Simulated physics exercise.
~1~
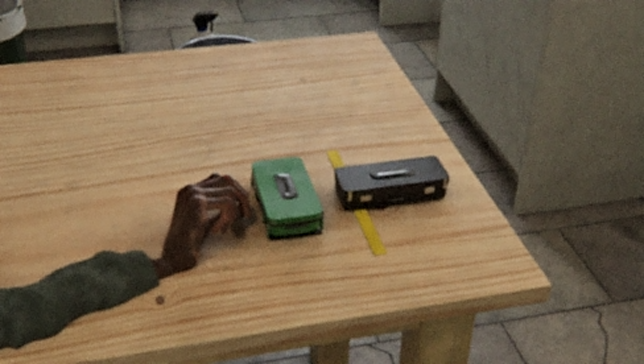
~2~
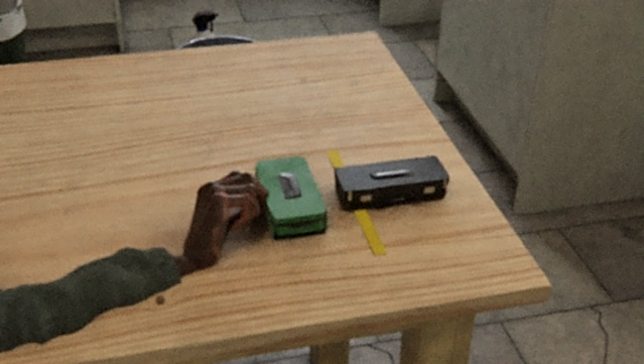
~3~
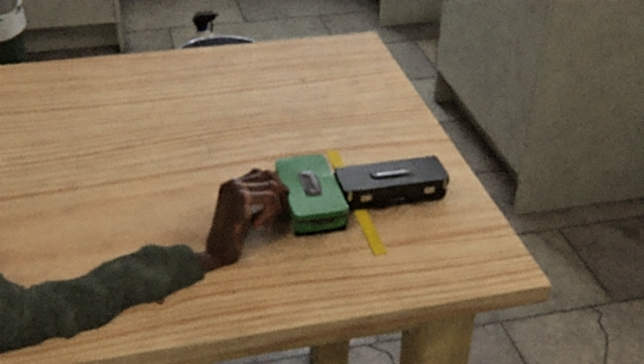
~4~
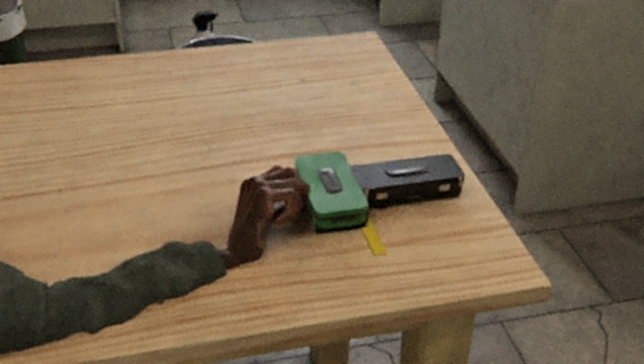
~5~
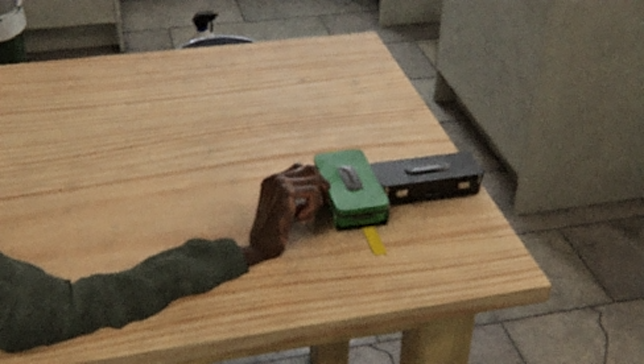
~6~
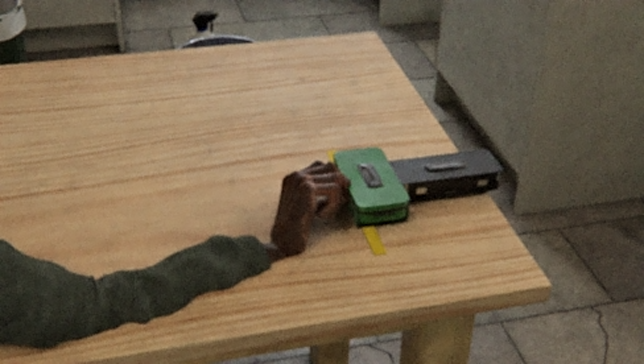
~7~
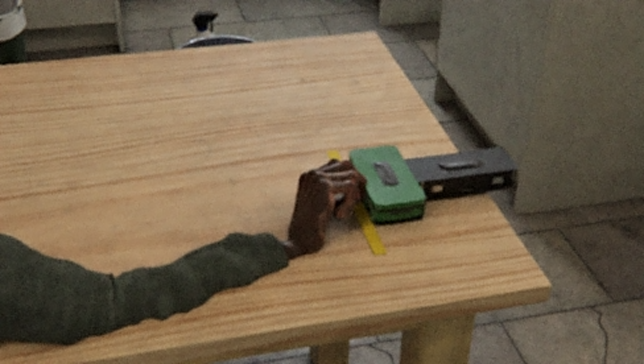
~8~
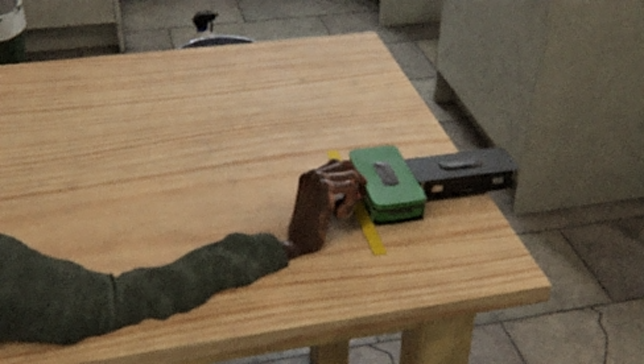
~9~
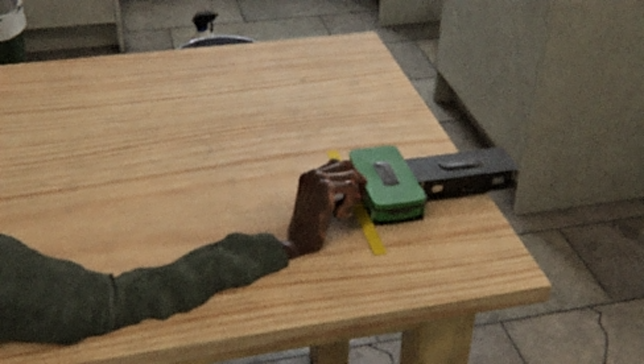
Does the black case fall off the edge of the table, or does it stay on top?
The black case stays on top of the table, coming to rest with its far end sticking out past the edge.
